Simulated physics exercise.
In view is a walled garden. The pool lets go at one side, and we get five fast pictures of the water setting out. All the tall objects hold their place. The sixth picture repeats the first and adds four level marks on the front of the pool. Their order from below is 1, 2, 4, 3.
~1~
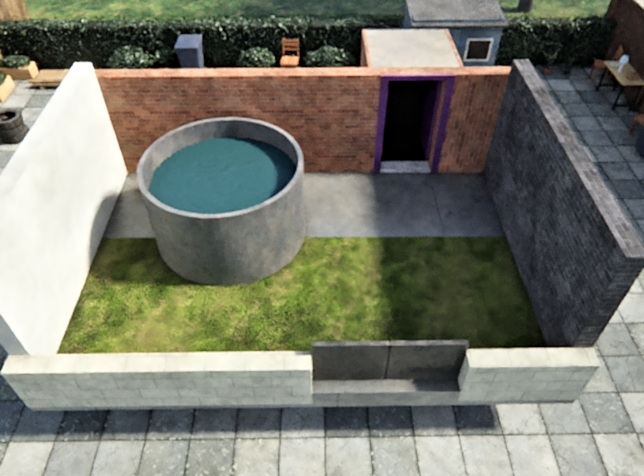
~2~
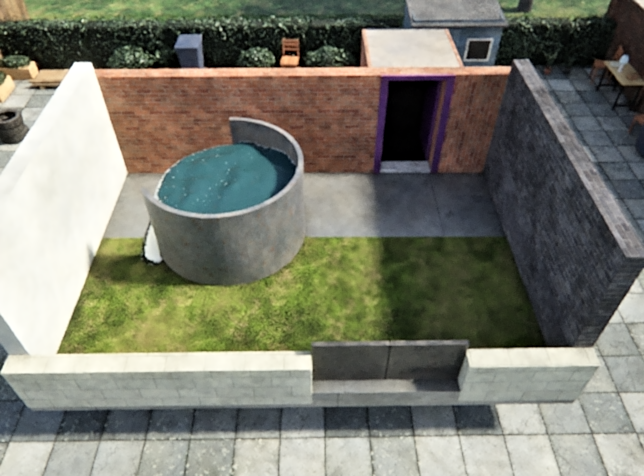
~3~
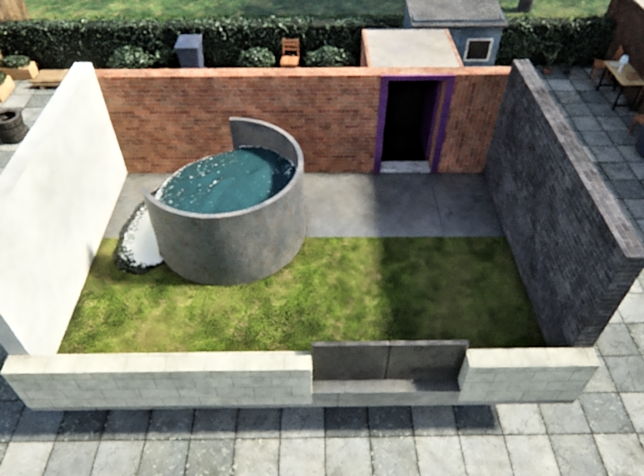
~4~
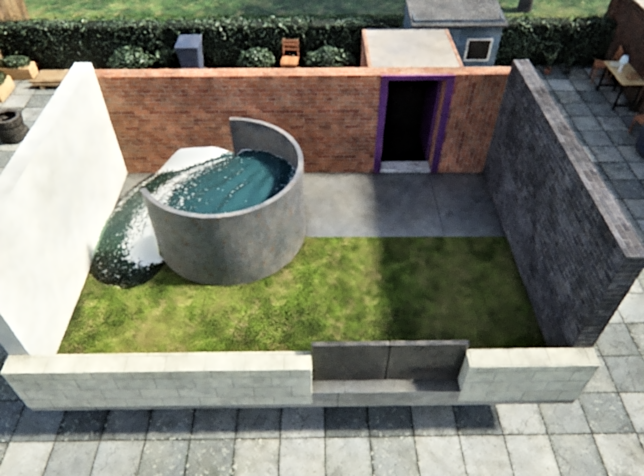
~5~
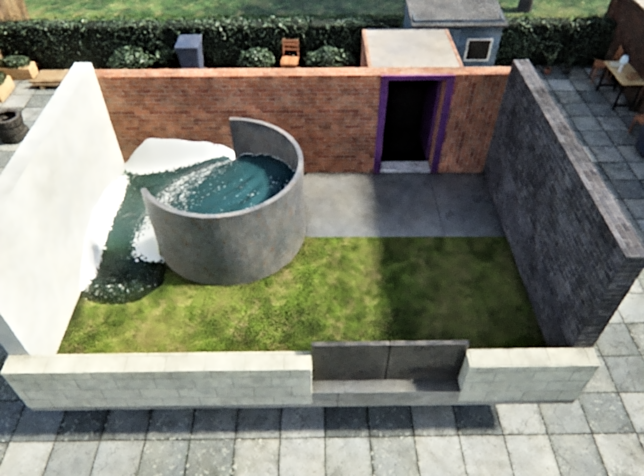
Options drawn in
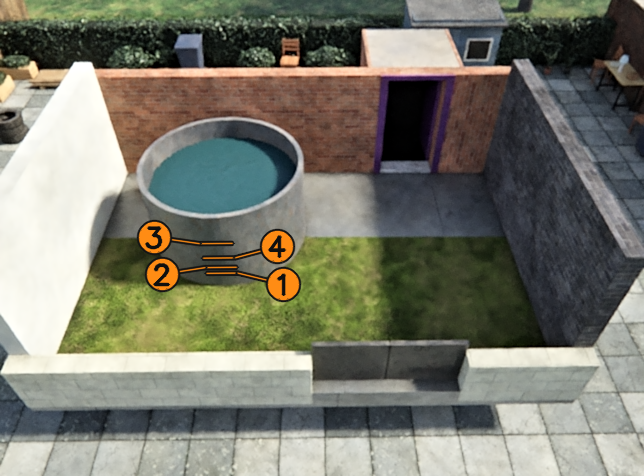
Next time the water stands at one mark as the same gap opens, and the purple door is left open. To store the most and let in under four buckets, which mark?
4 will do.
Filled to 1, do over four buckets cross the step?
No, that is safe.
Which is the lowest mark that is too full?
That is mark 3.
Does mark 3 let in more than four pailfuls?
Yes, it does.
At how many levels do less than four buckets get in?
Three.
On the marked copy, 1 at (222, 273); 2 at (221, 267); 3 at (216, 243); 4 at (219, 258); from the bottom up 1, 2, 4, 3.
If 1 is chosen, nothing gets over.
If 2 is chosen, nothing gets over.
If 3 is chosen, about 10 bucketfuls get in.
If 4 is chosen, a splash gets over, under a bucket.
